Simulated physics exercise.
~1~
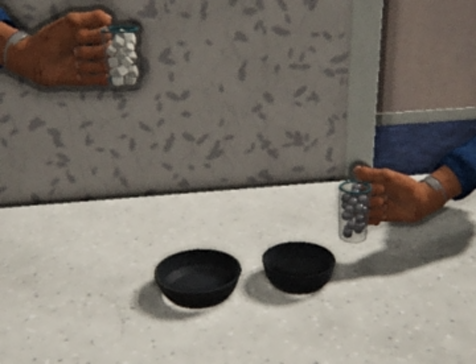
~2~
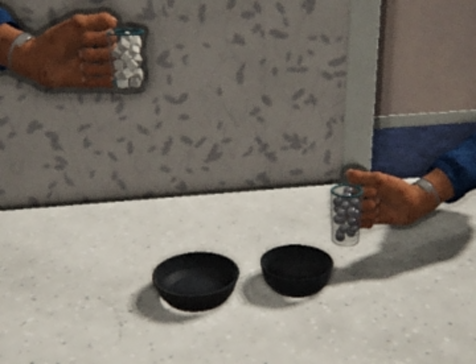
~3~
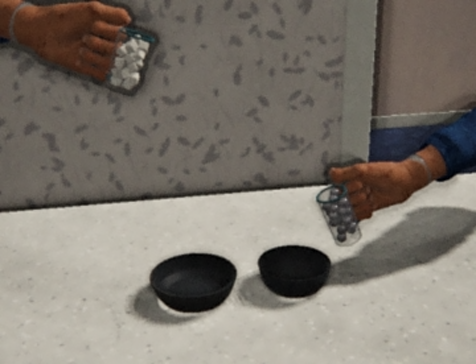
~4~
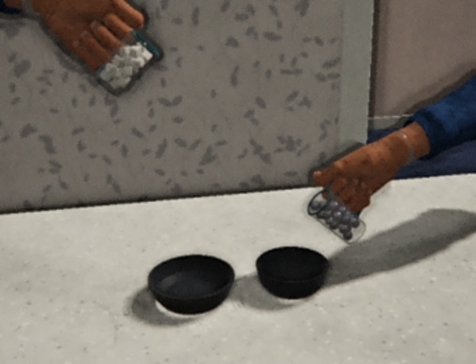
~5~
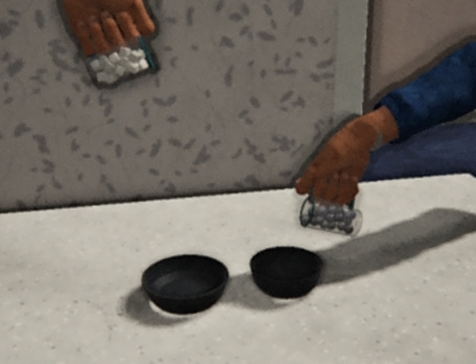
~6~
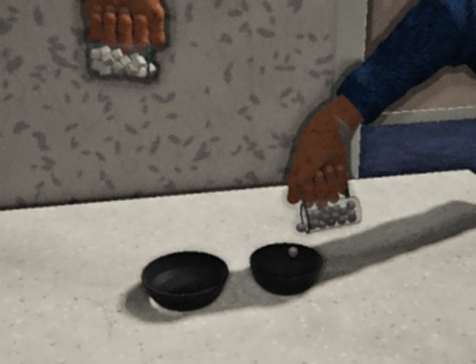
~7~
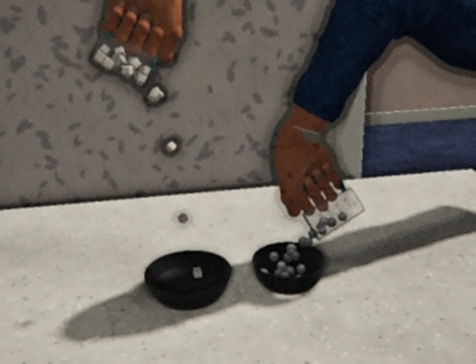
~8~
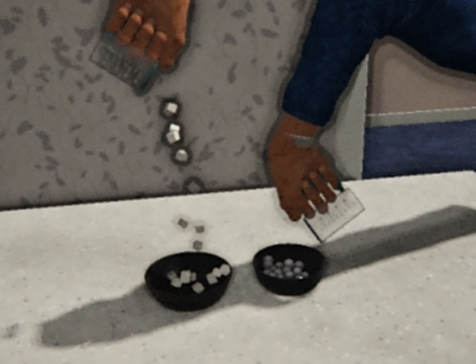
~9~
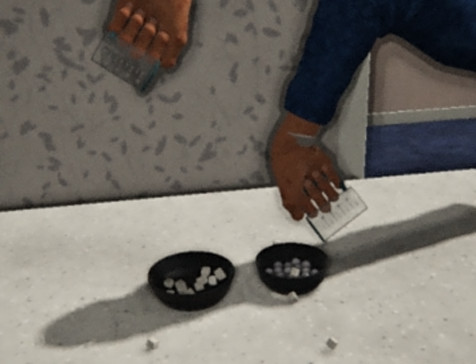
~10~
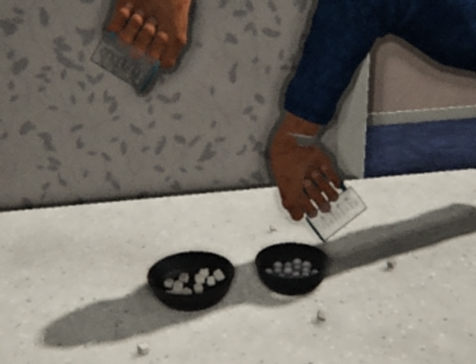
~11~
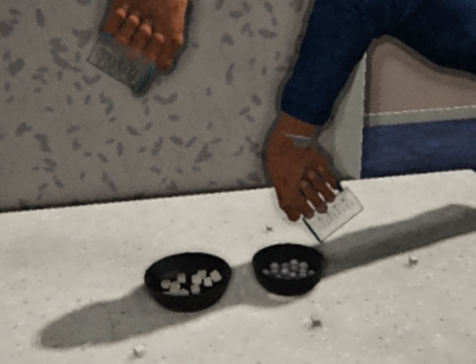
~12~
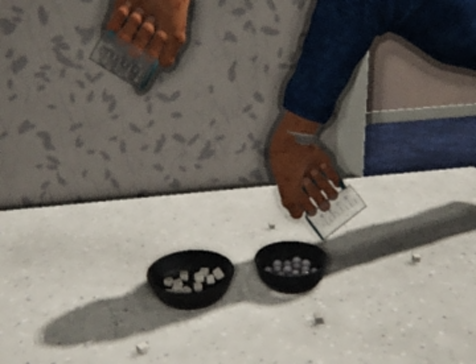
Over two black bowls, hands tip cups of small pieces, and a few pieces scatter outside.
